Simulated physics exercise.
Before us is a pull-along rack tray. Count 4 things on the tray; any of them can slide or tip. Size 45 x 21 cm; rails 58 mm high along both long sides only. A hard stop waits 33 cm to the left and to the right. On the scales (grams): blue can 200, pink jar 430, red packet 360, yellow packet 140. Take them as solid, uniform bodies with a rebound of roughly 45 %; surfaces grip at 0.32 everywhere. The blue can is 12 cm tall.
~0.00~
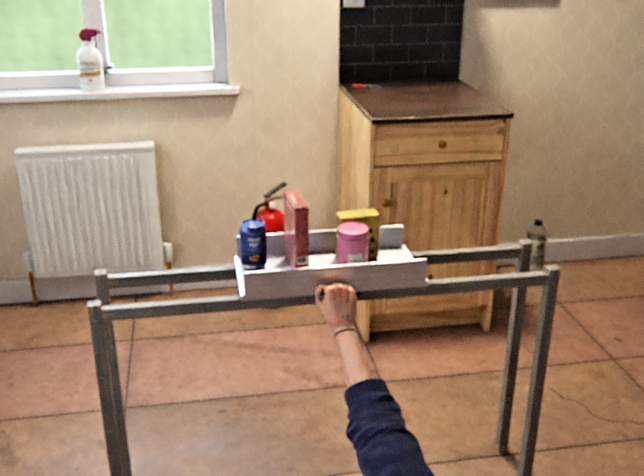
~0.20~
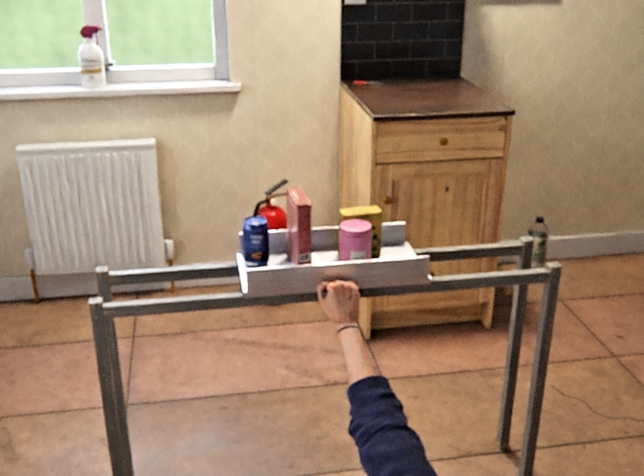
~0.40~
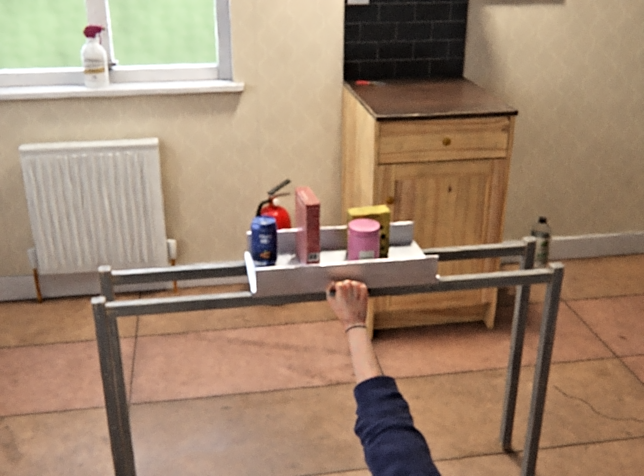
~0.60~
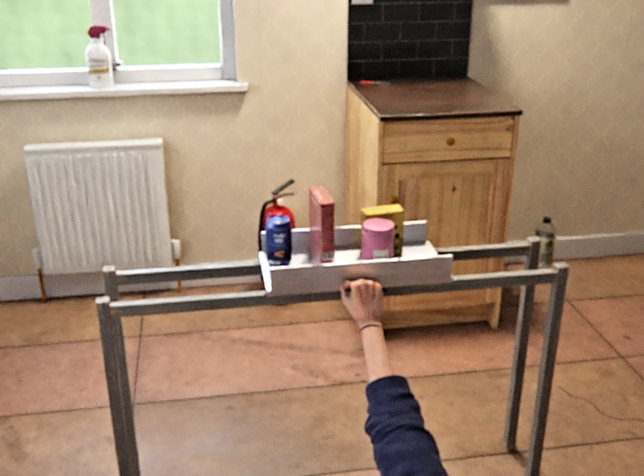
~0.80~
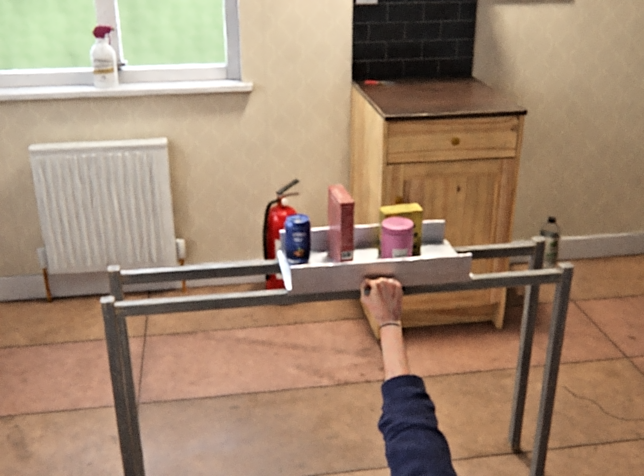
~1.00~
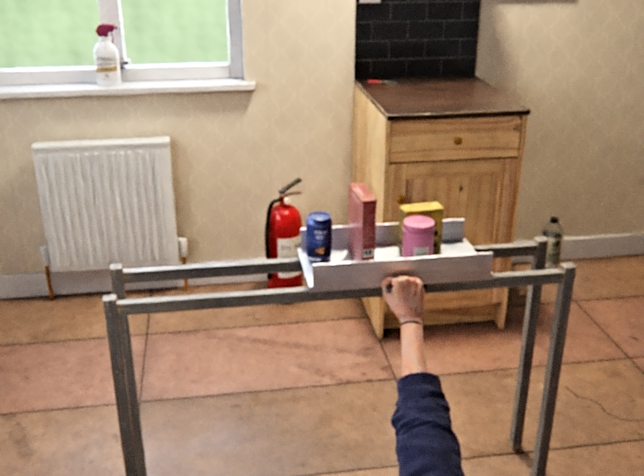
A hand sliding a white tray holding a blue can, pink jar, red packet and yellow packet rightward along metal rails.
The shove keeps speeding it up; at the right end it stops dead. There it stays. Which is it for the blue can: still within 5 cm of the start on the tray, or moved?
The blue can holds its spot.
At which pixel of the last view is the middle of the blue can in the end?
At about (403, 233).
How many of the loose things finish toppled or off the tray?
In all, 1.
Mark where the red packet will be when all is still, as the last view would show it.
Around (459, 224).
After 1.30 s, tray moved 23 cm right.
After 1.60 s, tray moved 33 cm right.
After 1.70 s, tray moved 33 cm right; blue can slid 2 cm near (403, 232); red packet leaning 16°; pink jar slid 2 cm.
After 1.90 s, tray moved 33 cm right; blue can slid 2 cm near (403, 232); red packet leaning 40°; pink jar slid 3 cm.
At rest (2.4 s), tipped over on the tray, red packet; the other 3 in place, give or take 5 cm. Seen from the same camera at the end, blue can near (403, 233).
